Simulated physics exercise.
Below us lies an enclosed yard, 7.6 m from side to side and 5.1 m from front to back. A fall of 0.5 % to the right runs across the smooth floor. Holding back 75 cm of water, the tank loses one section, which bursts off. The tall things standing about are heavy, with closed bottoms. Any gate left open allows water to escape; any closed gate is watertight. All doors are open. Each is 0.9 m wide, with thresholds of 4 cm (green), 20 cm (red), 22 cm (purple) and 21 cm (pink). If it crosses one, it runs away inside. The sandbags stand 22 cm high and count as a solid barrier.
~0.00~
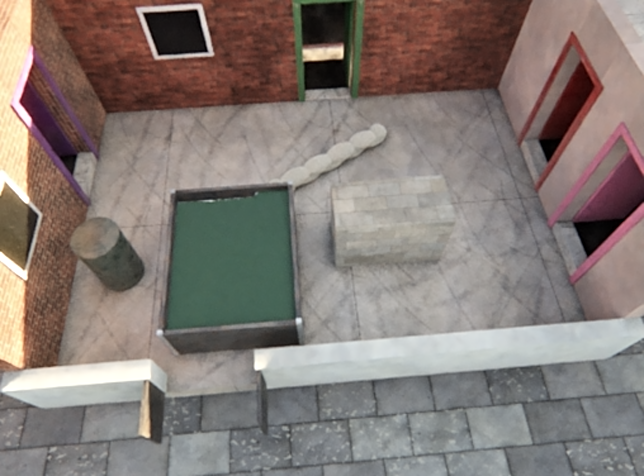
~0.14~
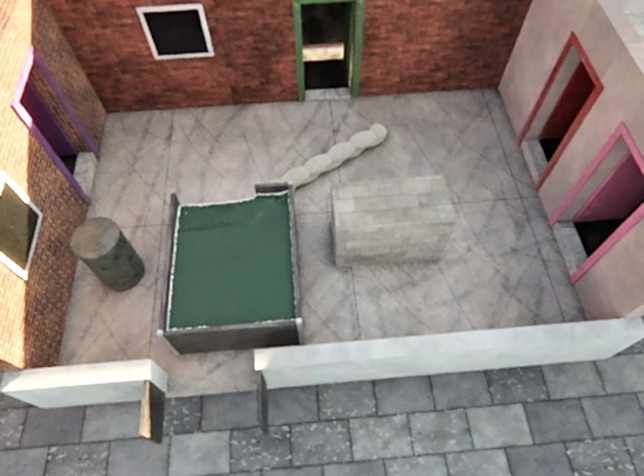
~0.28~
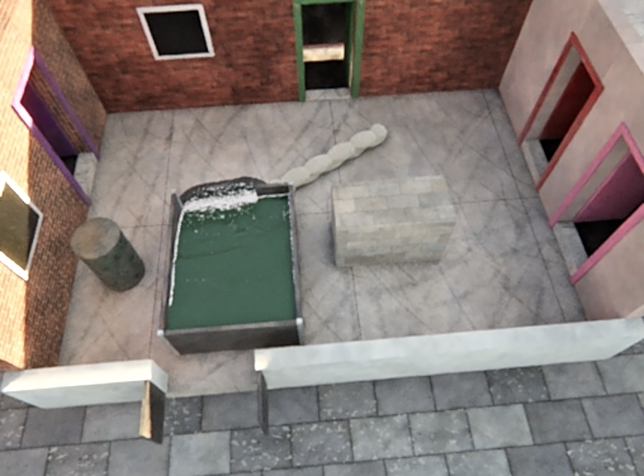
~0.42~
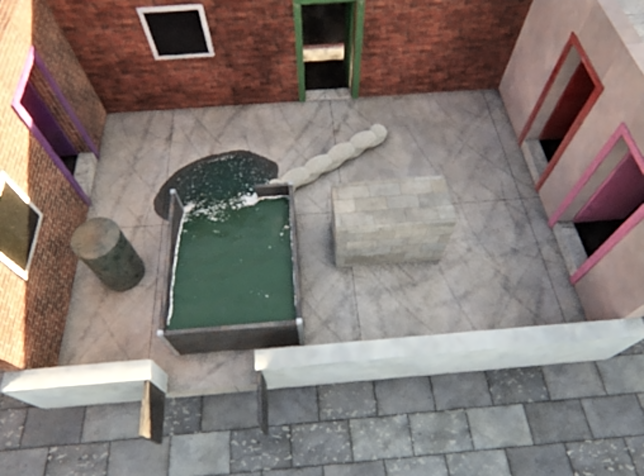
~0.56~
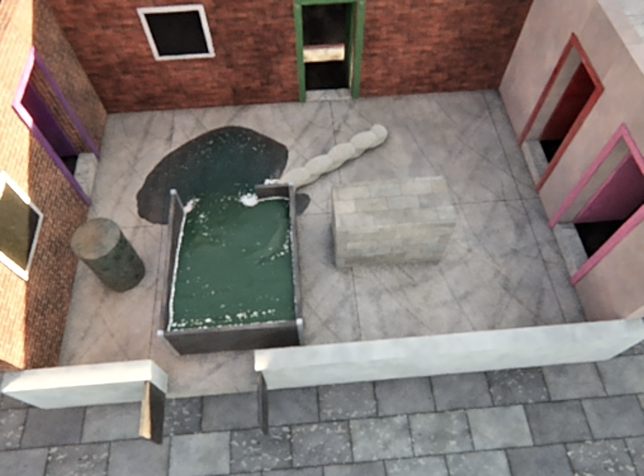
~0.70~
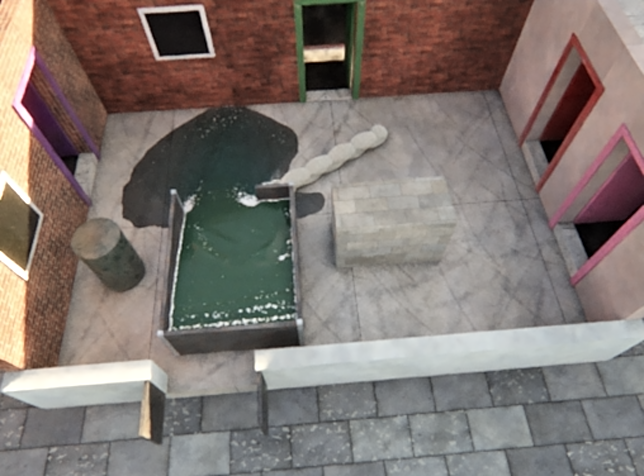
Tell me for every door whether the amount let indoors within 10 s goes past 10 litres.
At the end, the green door surpasses the limit; the red door falls short of the limit; the purple door falls short of the limit; the pink door falls short of the limit.
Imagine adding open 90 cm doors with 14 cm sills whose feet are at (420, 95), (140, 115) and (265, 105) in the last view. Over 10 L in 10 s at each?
The first one doesn't reach it, the second one exceeds it, and the third one exceeds it.
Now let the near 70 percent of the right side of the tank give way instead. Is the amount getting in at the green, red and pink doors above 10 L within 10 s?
Note: Green beyond the mark, red short of the mark, pink beyond the mark.
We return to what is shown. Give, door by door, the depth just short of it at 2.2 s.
You'd get green at 12 cm, red at 0 cm, purple at 12 cm, and pink at 0 cm.
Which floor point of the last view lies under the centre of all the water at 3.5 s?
About (236, 185).
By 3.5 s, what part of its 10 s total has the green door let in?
Estimate: Around 40 per cent.
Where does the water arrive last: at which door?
It is the pink one.
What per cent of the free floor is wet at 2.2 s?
35 %.
After 1.4 s water covers 25 % of the floor and is deepest (37 cm) near (213, 109); green door 7 cm at the sill, 0 L in, red door not reached, purple door 4 cm at the sill, 0 L in, pink door not reached.
After 2.2 s water covers 35 % of the floor and is deepest (44 cm) near (137, 114); green door 12 cm at the sill, 12 L in, red door not reached, purple door 12 cm at the sill, 0 L in, pink door not reached.
After 3.5 s water covers 50 % of the floor and is deepest (24 cm) near (115, 254); green door 9 cm at the sill, 43 L in, red door not reached, purple door 15 cm at the sill, 0 L in, pink door not reached.
After 6.0 s water covers 75 % of the floor and is deepest (20 cm) near (55, 383); green door 7 cm at the sill, 73 L in, red door 9 cm at the sill, 0 L in, purple door 13 cm at the sill, 1 L in, pink door 4 cm at the sill, 0 L in.
After 10.0 s water covers 95 % of the floor and is deepest (14 cm) near (55, 383); green door 8 cm at the sill, 108 L in, red door 7 cm at the sill, 0 L in, purple door 9 cm at the sill, 1 L in, pink door 4 cm at the sill, 0 L in.
